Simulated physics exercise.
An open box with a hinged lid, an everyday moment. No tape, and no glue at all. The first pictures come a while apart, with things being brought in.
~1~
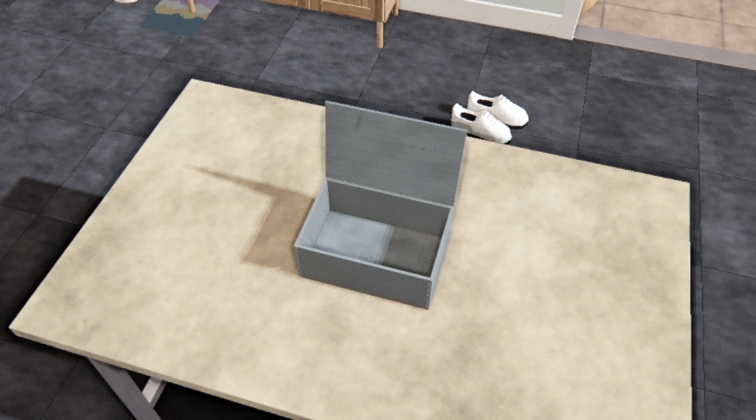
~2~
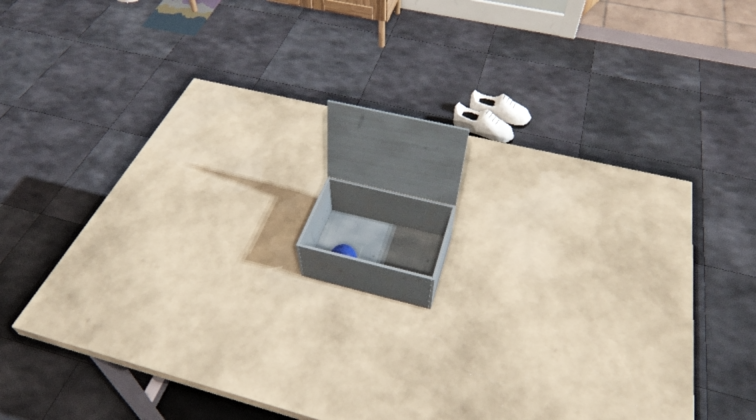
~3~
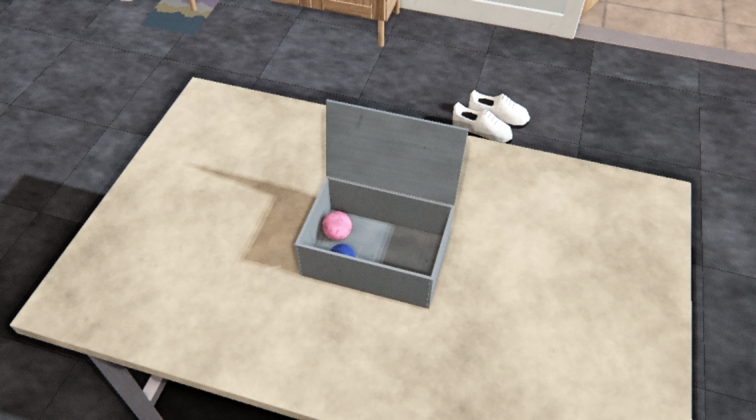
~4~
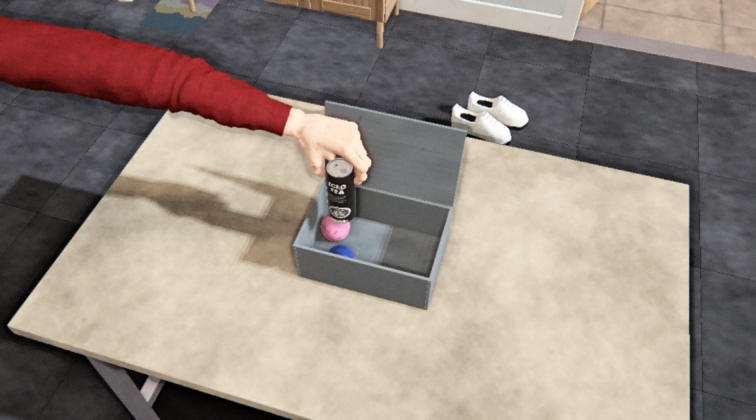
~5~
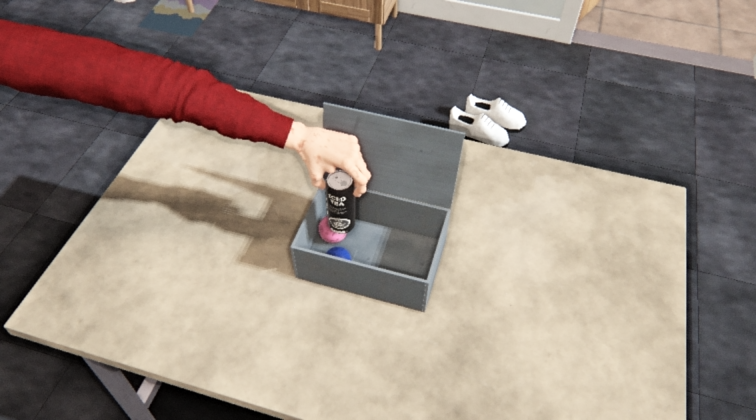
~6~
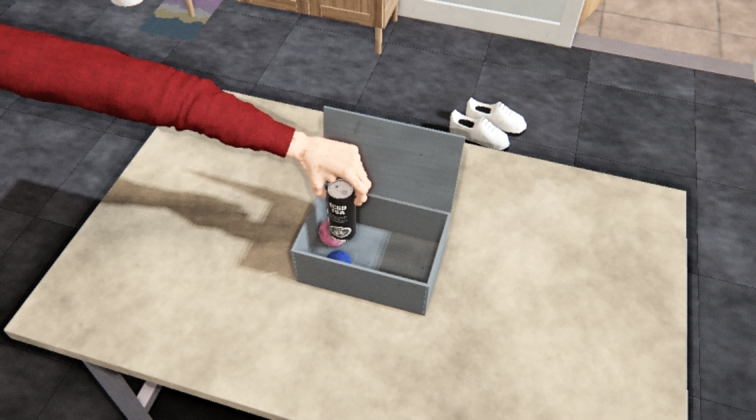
Open grey box on a table, empty, then holding a blue ball and a pink ball, a hand lowering a black can inside.
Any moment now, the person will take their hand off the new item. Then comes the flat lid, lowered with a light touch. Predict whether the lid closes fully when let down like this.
Prediction: The lid closes fully.
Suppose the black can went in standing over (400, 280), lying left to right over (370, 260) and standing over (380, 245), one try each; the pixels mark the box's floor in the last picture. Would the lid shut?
With the first placement it doesn't close, with the second it closes properly, and with the third it closes properly.
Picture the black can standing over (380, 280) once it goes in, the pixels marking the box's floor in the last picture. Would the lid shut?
With this placement the lid is kept from closing.
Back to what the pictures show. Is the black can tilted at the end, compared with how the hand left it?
At the finish it goes crooked.
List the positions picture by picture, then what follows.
In the first picture, the last thing is not in view yet.
In the second picture, the last thing is not in view yet.
In the third picture, the last thing is not in view yet.
The fourth picture shows still above its spot; black can (341, 192).
The fifth picture shows still above its spot; black can (341, 204).
The sixth picture shows in place under the hand; black can (342, 212).
Then, 1.00 s on from there, lid starting down; black can on its side near (393, 250); pink ball shifted a little.
Then, 1.80 s on from there, lid 32° above the rim; black can on its side near (392, 250); pink ball shifted a little.
In the end, lid shut; toppled in the box, black can; the other 2 unmoved. At the end, from the last picture's camera, black can near (392, 250).
